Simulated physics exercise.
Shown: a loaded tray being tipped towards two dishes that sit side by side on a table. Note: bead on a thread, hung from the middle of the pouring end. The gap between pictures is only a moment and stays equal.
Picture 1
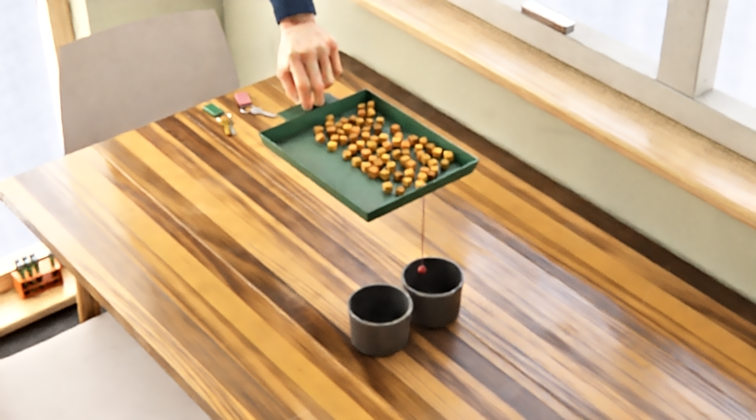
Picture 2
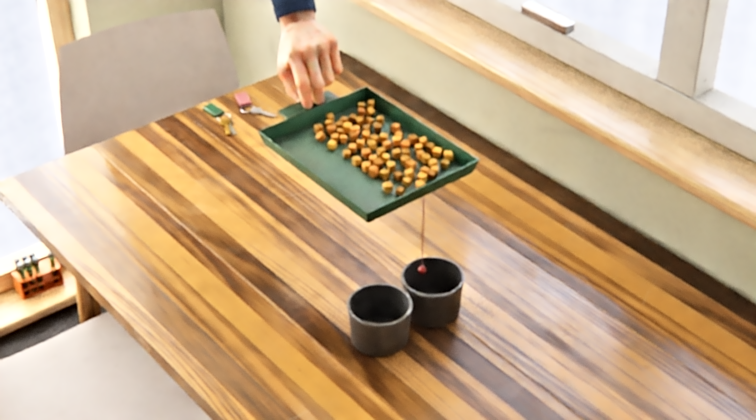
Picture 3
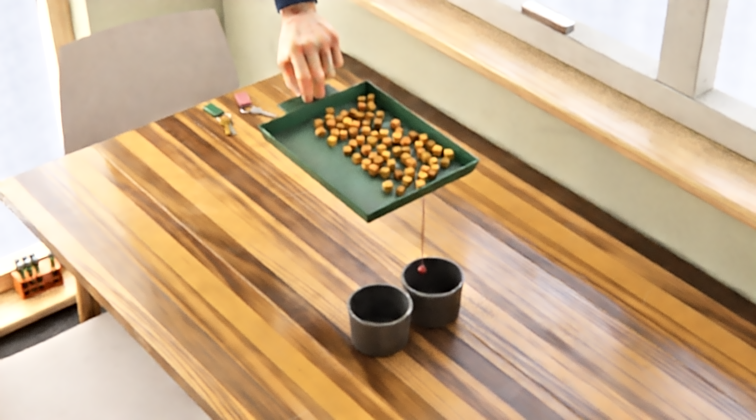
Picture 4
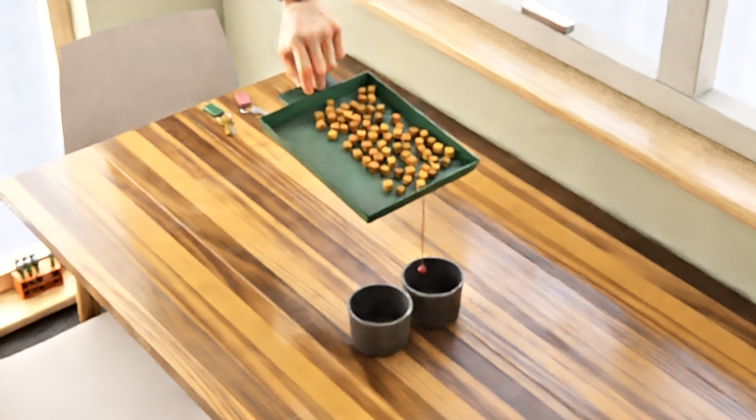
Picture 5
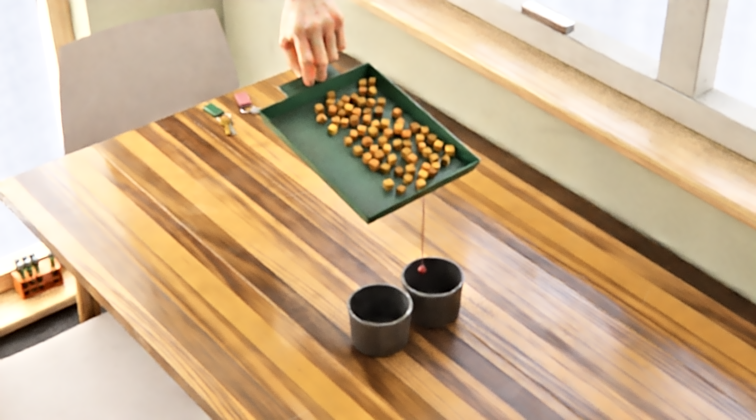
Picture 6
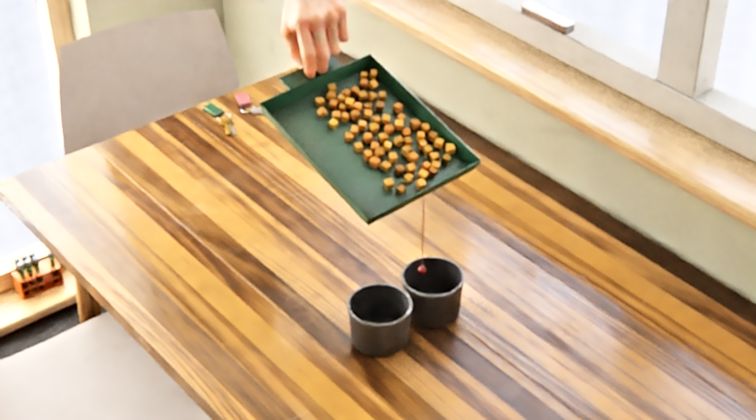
A green tray of croutons steepens gradually as a hand raises its back end above two dishes.
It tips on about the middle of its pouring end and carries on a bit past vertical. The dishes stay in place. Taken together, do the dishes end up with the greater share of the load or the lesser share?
They end up with the lesser share.
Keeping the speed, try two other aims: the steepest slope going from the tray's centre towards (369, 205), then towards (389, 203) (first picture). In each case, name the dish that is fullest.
One: The left one. Two: The left dish.
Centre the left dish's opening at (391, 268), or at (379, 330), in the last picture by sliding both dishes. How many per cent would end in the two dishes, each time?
Close to 0 in a hundred first, close to 50 in a hundred second.
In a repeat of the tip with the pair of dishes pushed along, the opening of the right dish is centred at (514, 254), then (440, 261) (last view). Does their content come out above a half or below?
First place: Short of half; second place: Short of half.
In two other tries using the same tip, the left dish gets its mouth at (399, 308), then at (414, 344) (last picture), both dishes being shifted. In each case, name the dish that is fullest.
First the dish on the left, then the right-hand dish.
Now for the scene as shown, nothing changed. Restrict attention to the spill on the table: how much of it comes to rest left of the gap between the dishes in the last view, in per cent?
I'd guess close to 10 %.
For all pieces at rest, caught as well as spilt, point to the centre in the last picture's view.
The centre comes to rest close to (458, 360).
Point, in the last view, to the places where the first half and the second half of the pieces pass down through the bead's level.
Around (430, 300) and then (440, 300).
Shortly afterwards, tray tipped steeply; all but a few on the tray; only a few in the air.
Next, tray tipped right over; all but a few on the tray; a little outside both.
Some moments later, tray tipped past a quarter turn; near a quarter in the left dish; the bulk outside both.
In the end, tray tipped past a quarter turn; near a quarter in the left dish; none at all in the right dish; the bulk outside both.
